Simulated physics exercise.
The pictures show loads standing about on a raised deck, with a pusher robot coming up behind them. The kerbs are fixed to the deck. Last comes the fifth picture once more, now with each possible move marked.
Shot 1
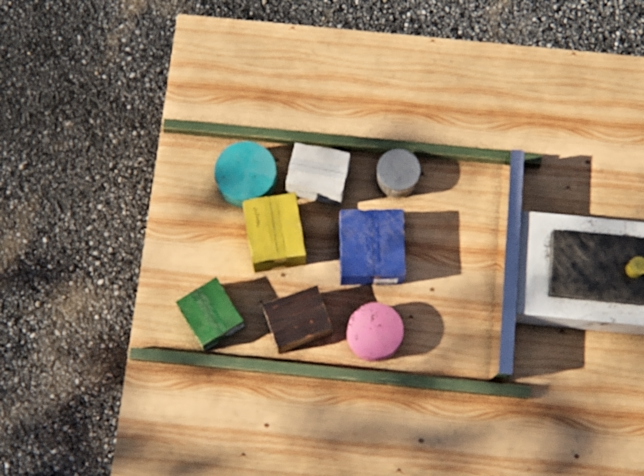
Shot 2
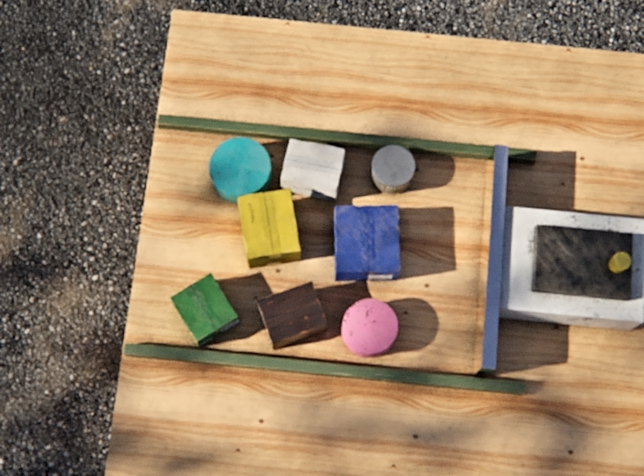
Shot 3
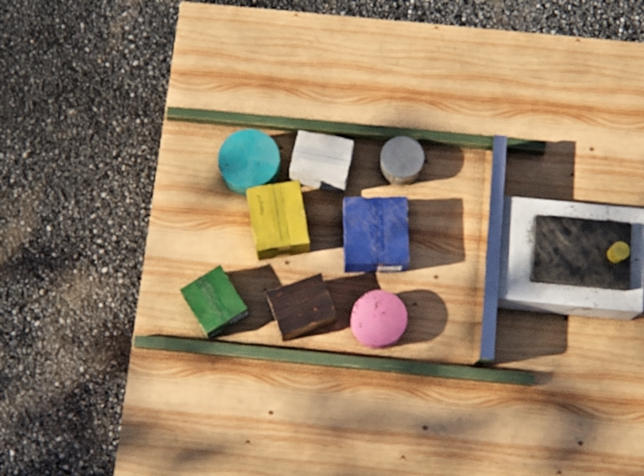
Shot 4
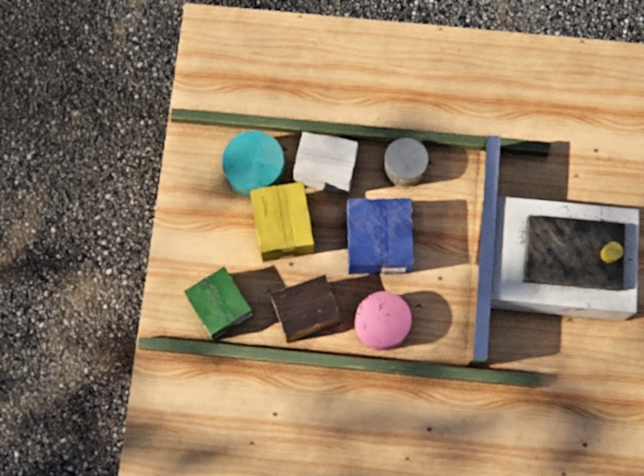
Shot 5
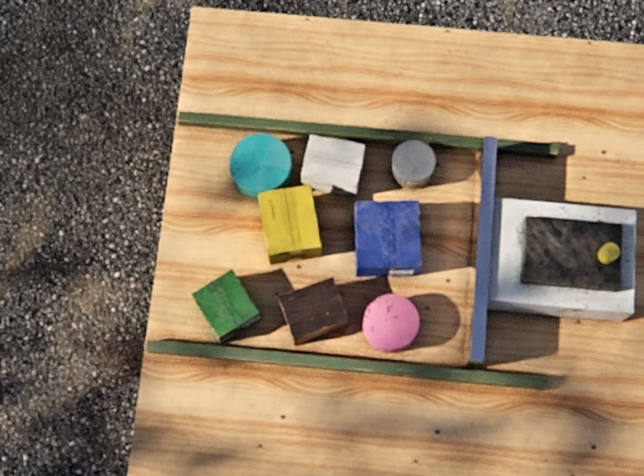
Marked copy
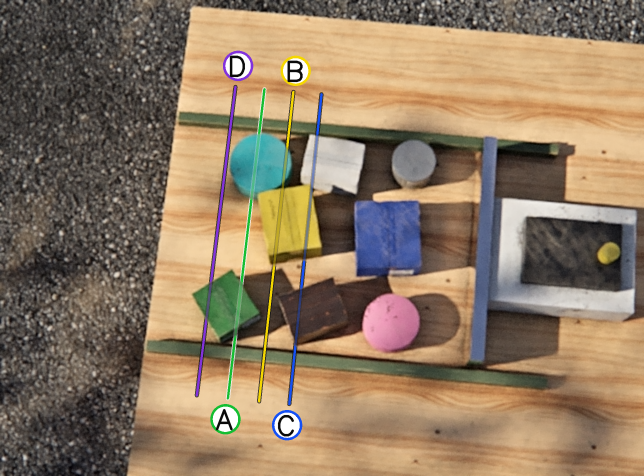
On a raised wooden deck, a robot pushes a blue bar slowly left toward motionless loads.
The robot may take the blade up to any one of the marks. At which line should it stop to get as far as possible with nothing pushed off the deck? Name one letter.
Nothing falls up to C.
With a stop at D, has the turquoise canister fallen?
Yes.
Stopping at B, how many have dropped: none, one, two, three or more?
Two.
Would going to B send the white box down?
No.
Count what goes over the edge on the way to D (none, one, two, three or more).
By then, three or more.
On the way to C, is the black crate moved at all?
Yes.
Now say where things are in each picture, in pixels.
Pink canister (375, 333); green parcel (211, 315); robot (591, 266), in the first picture.
Robot (575, 261); blue parcel (366, 243), in the second picture.
Robot (574, 251); yellow parcel (278, 221), in the third picture.
Robot (567, 252); grey pail (406, 163), in the fourth picture.
Robot (564, 253); green parcel (227, 307); black crate (313, 312); blue parcel (387, 239), in the fifth picture.
On the marked copy, A at (247, 238); B at (277, 241); C at (306, 244); D at (217, 235).
Following C. Soon after the start, robot (500, 247); grey pail (396, 164); pink canister (377, 323).
Later, robot (435, 241); green parcel (195, 298); turquoise canister (227, 165).
In the end, robot (390, 237); green parcel (159, 288); turquoise canister (185, 161); nothing has fallen.
As for the rest, A drops the turquoise canister, yellow parcel and green parcel; B drops the turquoise canister and green parcel; D drops the black crate, turquoise canister, yellow parcel, white box and green parcel.
